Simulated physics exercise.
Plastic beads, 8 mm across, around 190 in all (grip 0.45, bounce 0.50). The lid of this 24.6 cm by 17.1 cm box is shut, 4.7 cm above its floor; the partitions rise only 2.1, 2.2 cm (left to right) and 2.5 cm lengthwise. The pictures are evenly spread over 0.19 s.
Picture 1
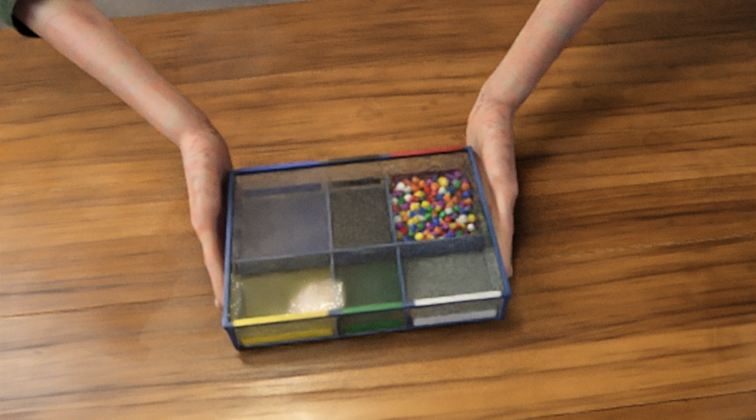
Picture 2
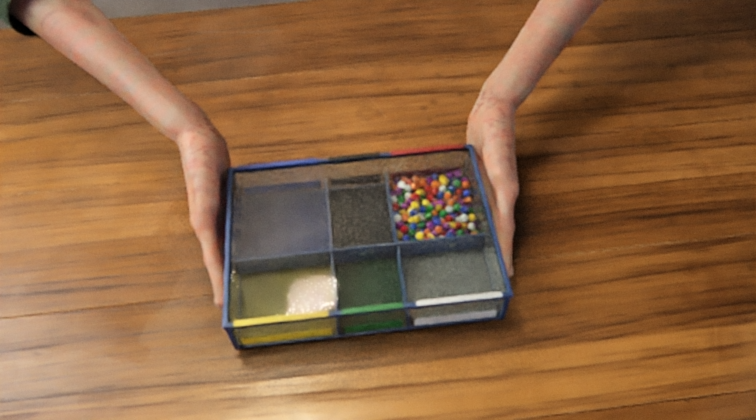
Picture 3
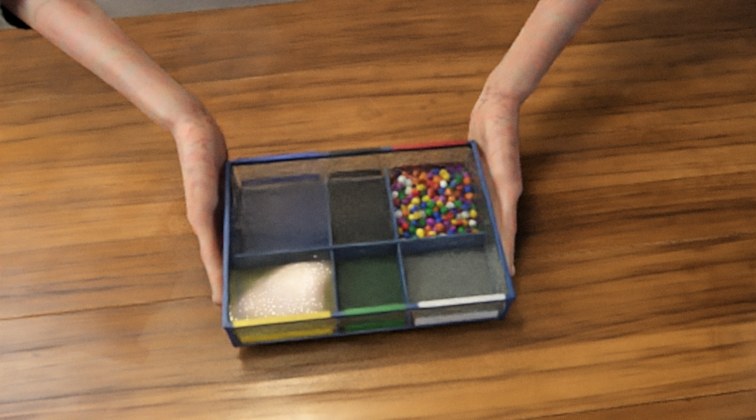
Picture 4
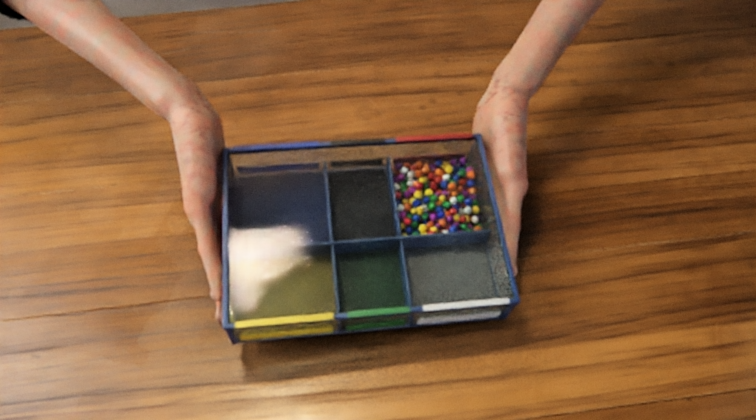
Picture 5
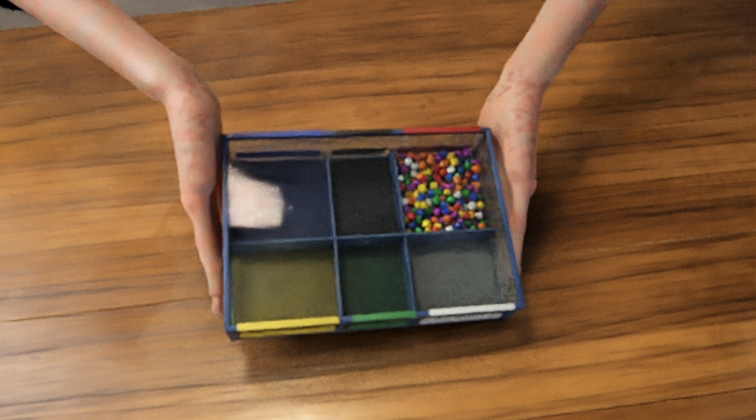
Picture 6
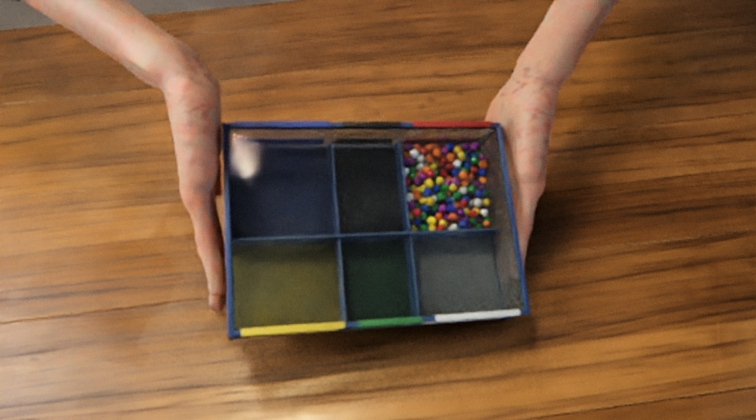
A shallow, clear-lidded box is held between two hands above a wooden table, seen from above at an angle. Its six compartments have blue, dark and red edging along the back and yellow, green and white along the front, with multicoloured beads in the back right one. The hands steadily tilt it toward the front right while a pale glare slides from front left to back left, shrinking, and the beads stay grouped.
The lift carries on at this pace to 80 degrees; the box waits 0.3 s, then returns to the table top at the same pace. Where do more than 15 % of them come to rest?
Red yes, blue no, green no, yellow no, white yes, black no.
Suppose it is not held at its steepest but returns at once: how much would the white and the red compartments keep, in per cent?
Then: White 50, red 50.
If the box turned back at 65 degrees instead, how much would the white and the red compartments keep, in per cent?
Then: White 35; red 65.
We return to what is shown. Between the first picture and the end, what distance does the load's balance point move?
Some 6.5 cm.
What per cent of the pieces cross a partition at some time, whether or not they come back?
Roughly 60 per cent.
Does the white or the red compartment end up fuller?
The white compartment.
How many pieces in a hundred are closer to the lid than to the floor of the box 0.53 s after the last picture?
Some 50 per cent.
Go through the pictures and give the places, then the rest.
The first frame shows box tilt 0 degrees, front corners at (228, 324) and (506, 293); red 100 %.
The second frame shows box tilt 1 degrees, front corners at (228, 324) and (507, 293).
The third frame shows box tilt 4 degrees, front corners at (228, 324) and (510, 295), lowest corner right front.
The fourth frame shows box tilt 10 degrees, front corners at (228, 324) and (514, 299), lowest corner right front.
The fifth frame shows box tilt 17 degrees, front corners at (230, 327) and (519, 304), lowest corner right front.
The sixth frame shows box tilt 24 degrees, front corners at (233, 331) and (524, 310), lowest corner right front; red 100 %.
Then, 0.53 s after the last picture, tilt 80 degrees; red 60 %, white 40 %.
Then, 0.89 s after the last picture, tilt 46 degrees; red 40 %, white 60 %.
Then, 1.34 s after the last picture, tilt 0 degrees; red 40 %, white 60 %.
In the end, red 40 %, blue 0 %, green 0 %, yellow 0 %, white 60 %, black 0 %.
